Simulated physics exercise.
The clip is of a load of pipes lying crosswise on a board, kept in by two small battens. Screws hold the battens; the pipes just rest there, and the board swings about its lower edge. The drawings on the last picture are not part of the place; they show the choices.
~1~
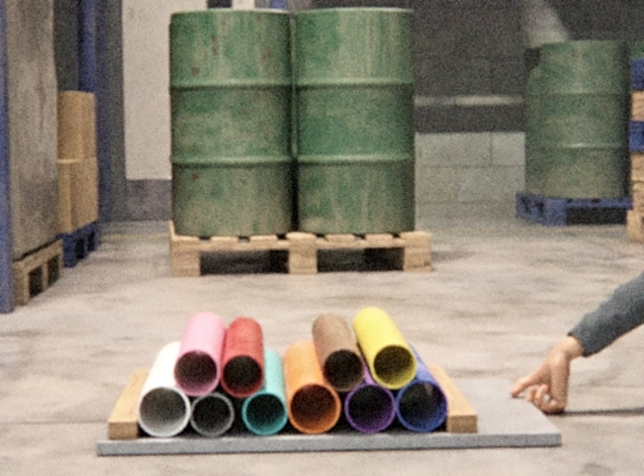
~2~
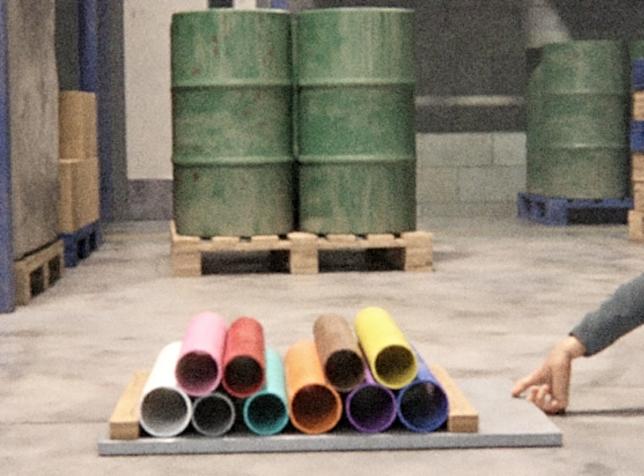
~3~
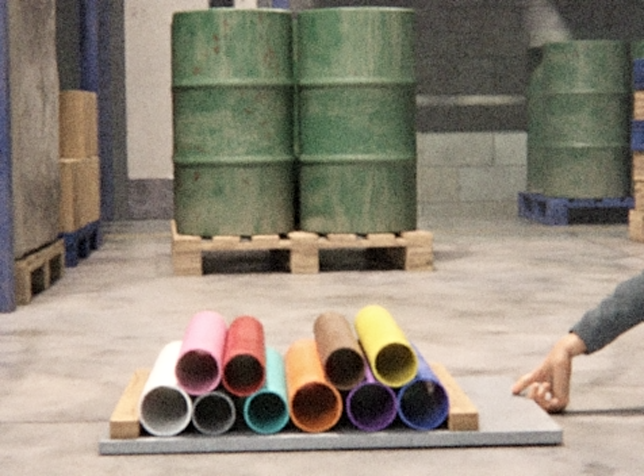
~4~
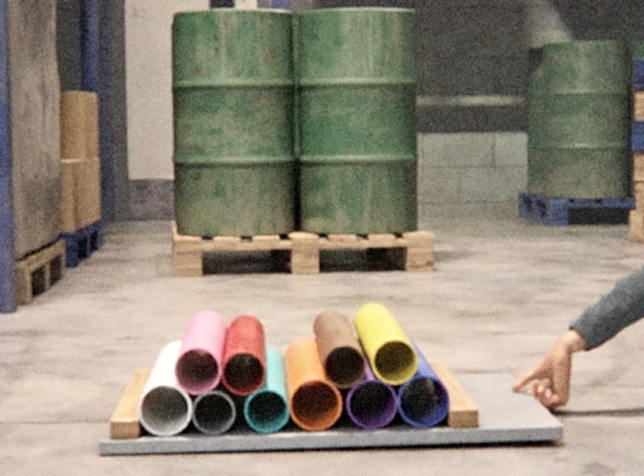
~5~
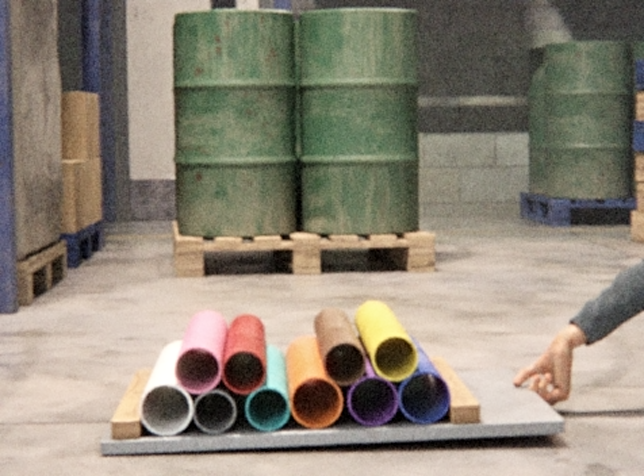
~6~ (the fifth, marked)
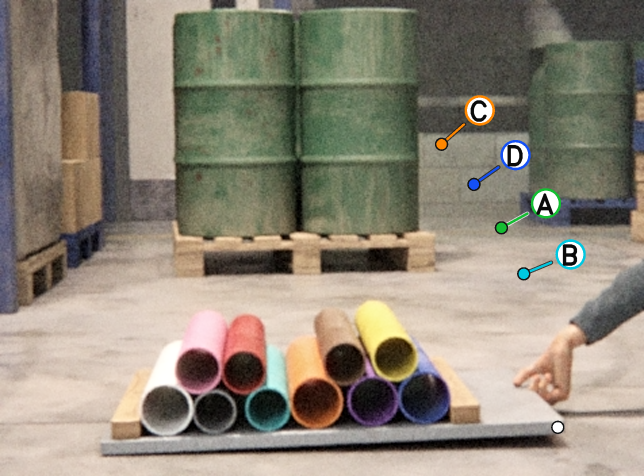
In a warehouse with green drums on pallets, a hand at the right slightly raises that end of a grey board on the floor, while the stacked colourful pipes stay in place between two wooden battens.
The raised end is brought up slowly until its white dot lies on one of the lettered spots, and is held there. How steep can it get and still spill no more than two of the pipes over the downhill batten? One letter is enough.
It can be raised to A.
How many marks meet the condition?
The number is two.
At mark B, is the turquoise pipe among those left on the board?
Yes, with B.
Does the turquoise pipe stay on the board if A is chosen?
The turquoise pipe: Yes.
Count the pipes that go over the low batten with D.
At D the number is four.
On the marked copy, A at (501, 228); B at (524, 274); C at (442, 144); D at (474, 185); the white dot at (558, 427).
Following A. Soon after the start, board at 19°.
Later, board at 28°.
In the end, board at 28°, two over the low batten (pink, red).
As for the rest, B none over the low batten; C four over the low batten (pink, red, yellow, brown); D four over the low batten (pink, red, yellow, brown).
